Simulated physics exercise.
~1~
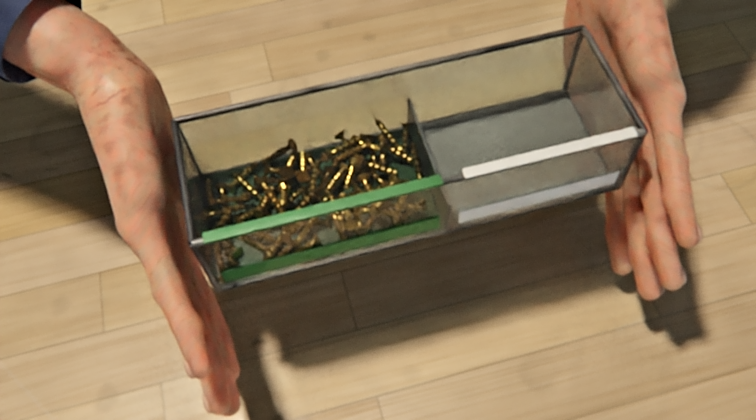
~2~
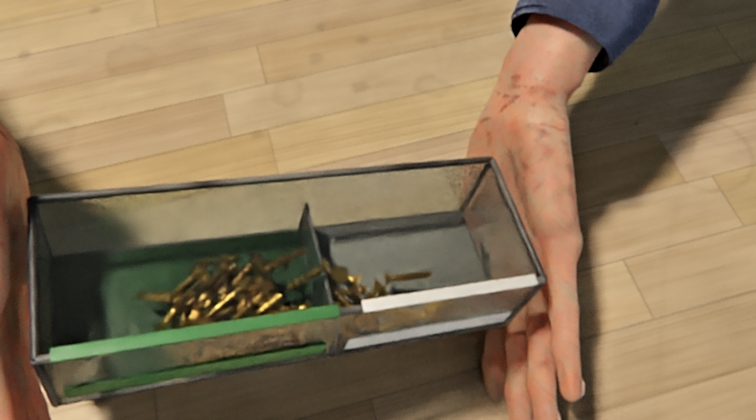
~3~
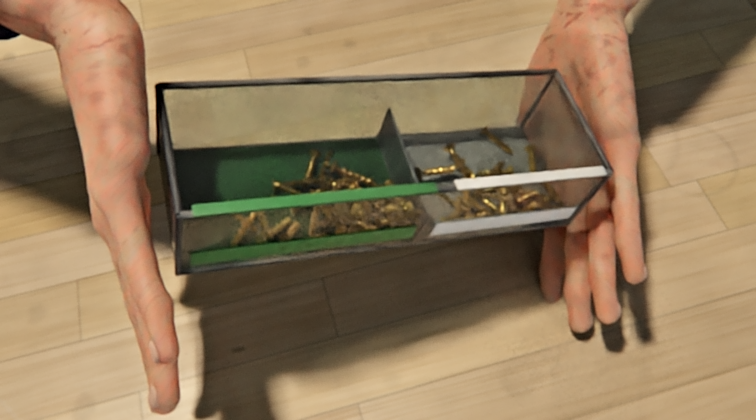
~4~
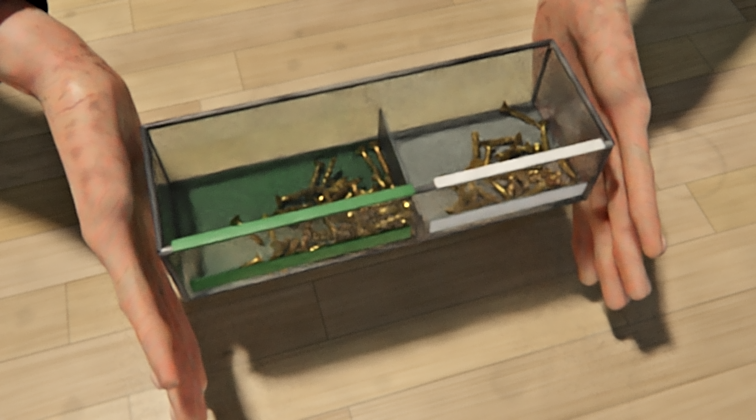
Brass-coloured screws shifting from the green side into the white side as two hands tilt a clear divided box, ending split between both.
